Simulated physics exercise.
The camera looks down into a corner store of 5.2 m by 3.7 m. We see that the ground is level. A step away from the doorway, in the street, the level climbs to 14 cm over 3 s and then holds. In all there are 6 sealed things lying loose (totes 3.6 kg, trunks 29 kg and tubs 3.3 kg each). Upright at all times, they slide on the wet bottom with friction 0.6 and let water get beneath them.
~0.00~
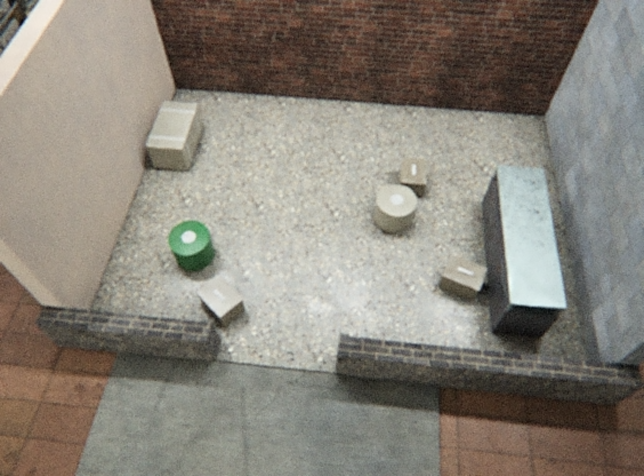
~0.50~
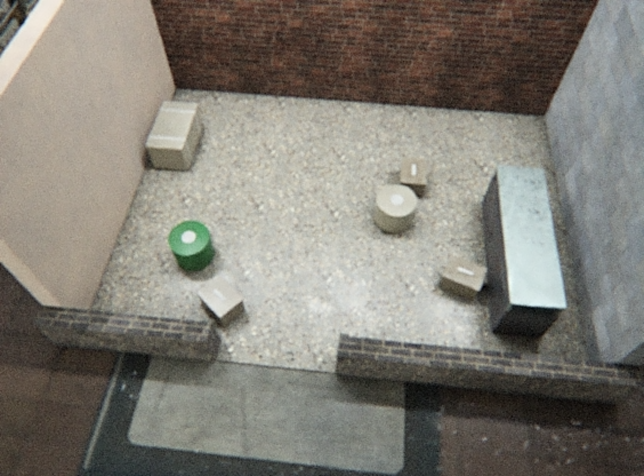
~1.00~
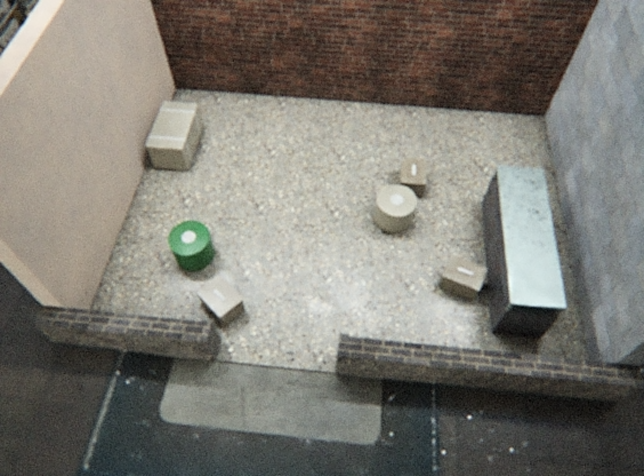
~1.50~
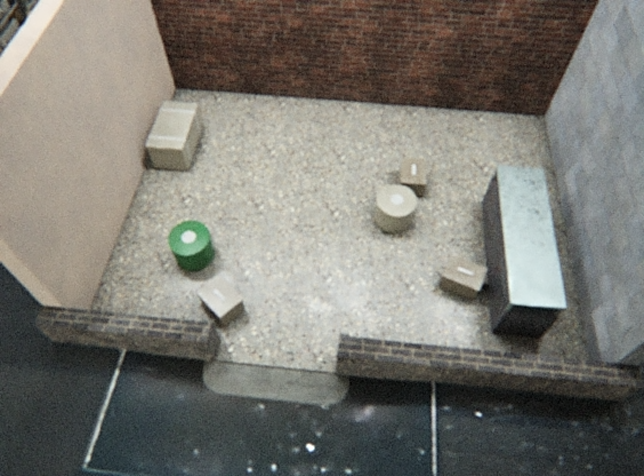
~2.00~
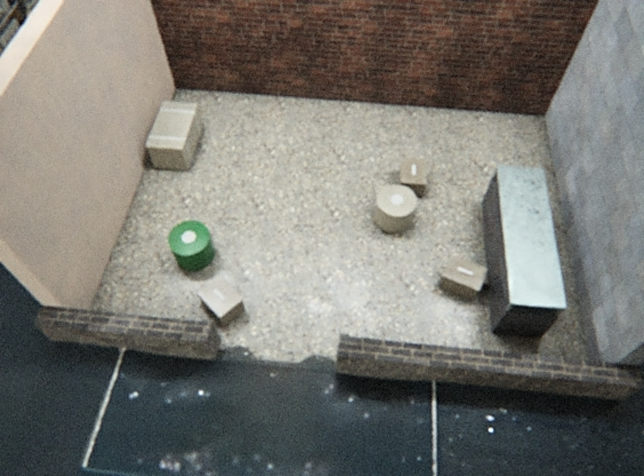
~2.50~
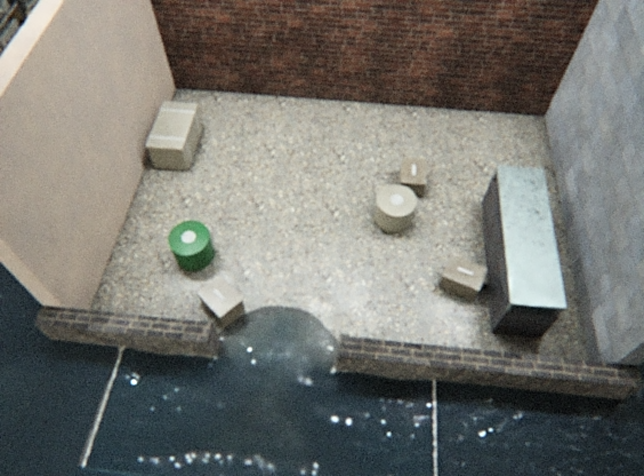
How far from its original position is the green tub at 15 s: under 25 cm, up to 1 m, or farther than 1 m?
Shifts a bit.
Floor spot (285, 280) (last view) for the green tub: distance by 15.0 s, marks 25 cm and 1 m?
Short answer, it is taken a long way.
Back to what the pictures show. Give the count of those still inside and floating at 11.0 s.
Count at that moment: 3.
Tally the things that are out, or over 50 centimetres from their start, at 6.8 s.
The number I get is 1.
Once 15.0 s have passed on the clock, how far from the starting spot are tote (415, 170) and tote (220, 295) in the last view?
150 cm and 140 cm respectively.
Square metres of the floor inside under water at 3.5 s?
Roughly 2.0 m2.
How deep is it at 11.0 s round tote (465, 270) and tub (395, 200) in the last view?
Depths: Near 2 cm, then near 4 cm.
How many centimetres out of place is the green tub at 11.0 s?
Roughly 20 cm.
After 3.5 s the green tub is near (189, 237), 0.0 m from its start, aground; 0 afloat.
After 6.8 s the green tub is near (185, 236), 0.0 m from its start, aground; 1 afloat.
After 11.0 s the green tub is near (168, 230), 0.2 m from its start, afloat; 3 afloat.
After 15.0 s the green tub is near (153, 254), 0.4 m from its start, afloat; 5 afloat.
